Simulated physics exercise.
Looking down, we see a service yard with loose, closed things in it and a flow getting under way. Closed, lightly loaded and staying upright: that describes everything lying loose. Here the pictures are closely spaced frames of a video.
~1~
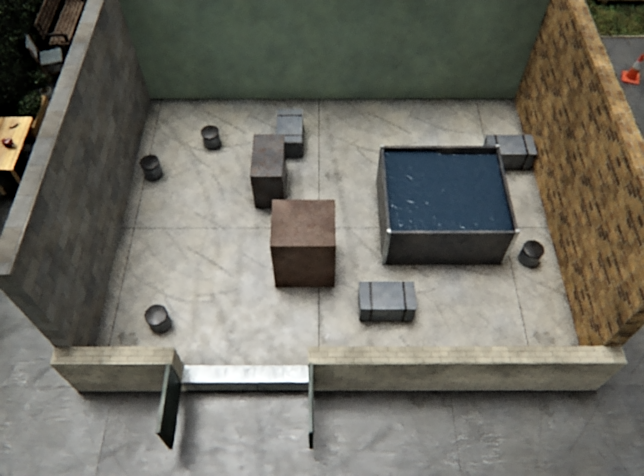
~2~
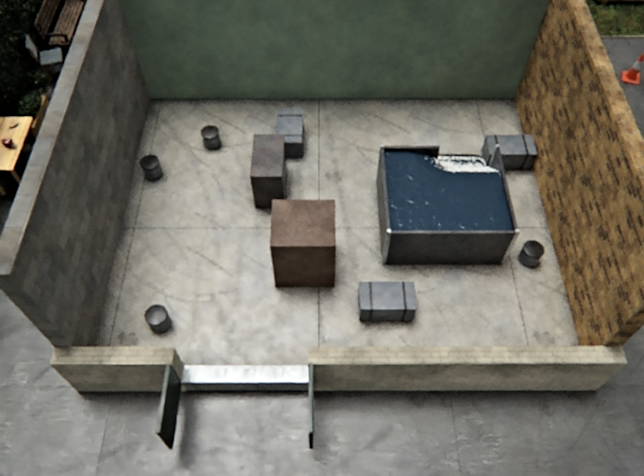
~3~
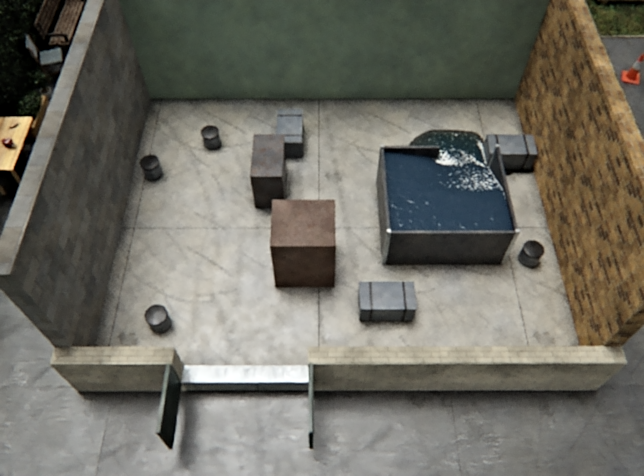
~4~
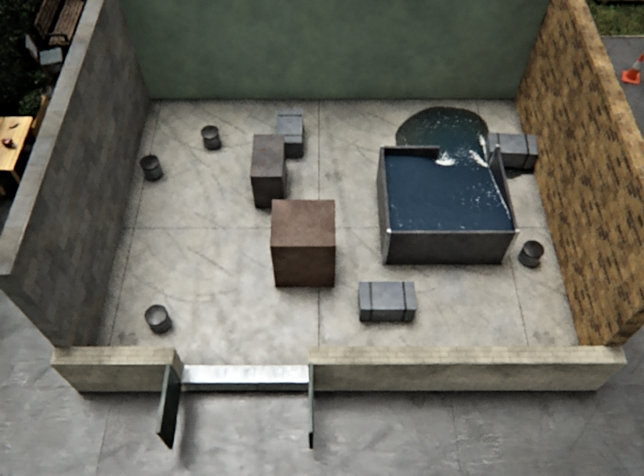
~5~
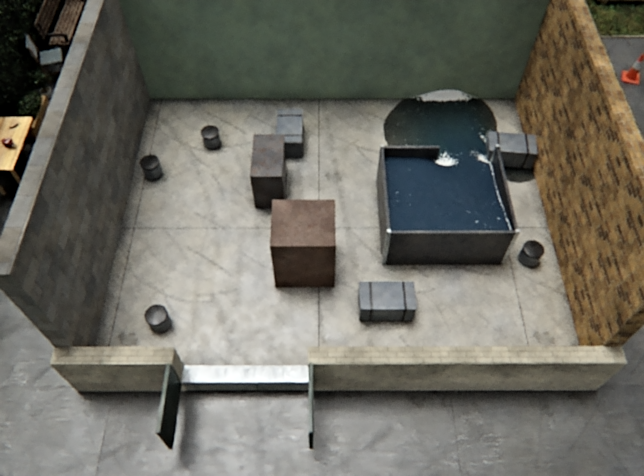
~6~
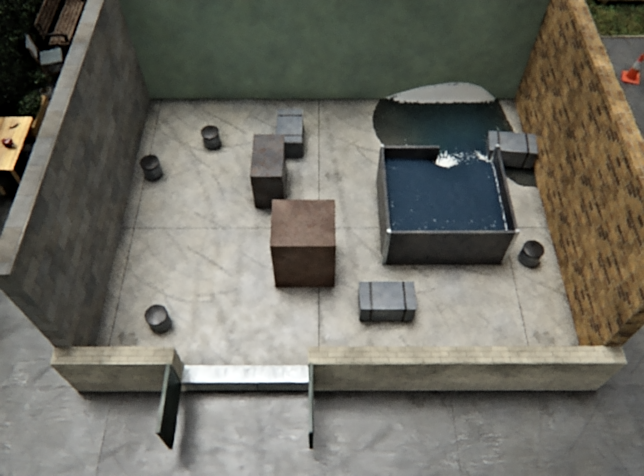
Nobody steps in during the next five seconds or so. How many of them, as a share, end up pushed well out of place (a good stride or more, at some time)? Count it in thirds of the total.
Out of the total, two thirds or more.
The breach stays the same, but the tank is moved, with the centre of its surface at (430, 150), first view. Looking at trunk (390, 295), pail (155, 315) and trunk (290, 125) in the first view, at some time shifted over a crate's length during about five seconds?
In turn: Short of that, no, shifted that much.
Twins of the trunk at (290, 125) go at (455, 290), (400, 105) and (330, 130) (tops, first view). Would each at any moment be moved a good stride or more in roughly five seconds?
Results - 1: Doesn't go far; 2: Ends up far away; 3: Ends up far away.
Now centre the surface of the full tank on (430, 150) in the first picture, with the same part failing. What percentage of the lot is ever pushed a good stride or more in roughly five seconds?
Roughly 70 per cent.
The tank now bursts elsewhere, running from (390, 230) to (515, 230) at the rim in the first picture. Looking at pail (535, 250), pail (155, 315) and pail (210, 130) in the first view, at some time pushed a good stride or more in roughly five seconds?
Order as asked: Sent that far; sent that far; not sent that far.
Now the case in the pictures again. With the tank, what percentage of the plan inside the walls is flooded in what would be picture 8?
About 20 in a hundred.
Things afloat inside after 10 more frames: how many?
Count: 1.
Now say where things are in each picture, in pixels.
A trunk at (511, 144), on the bottom; a trunk at (388, 295) rests on the ground; 0 of 7 have shifted, in the first picture.
A trunk at (511, 144), on the bottom; a trunk at (388, 295), on the bottom; 0 of 7 have shifted, in the second picture.
A trunk at (512, 144), on the bottom; a trunk at (388, 295), on the bottom; 0 of 7 have shifted, in the third picture.
A trunk at (513, 143), on the bottom, close to its start; a trunk at (388, 295), on the bottom; 0 of 7 have shifted, in the fourth picture.
A trunk at (513, 143), on the bottom, close to its start; a trunk at (388, 295) rests on the ground; 0 of 7 have shifted, in the fifth picture.
A trunk at (513, 142) rests on the ground, close to its start; a trunk at (388, 295), on the bottom; 0 of 7 have shifted, in the sixth picture.
A moment on, 0 of 7 are well off their spots; 0 afloat.
Next, 0 of 7 are well off their spots; 1 afloat.
Later, 4 of 7 are well off their spots; 1 afloat.
In the end, 5 of 7 are well off their spots, and 5 have been at some point; 3 afloat.
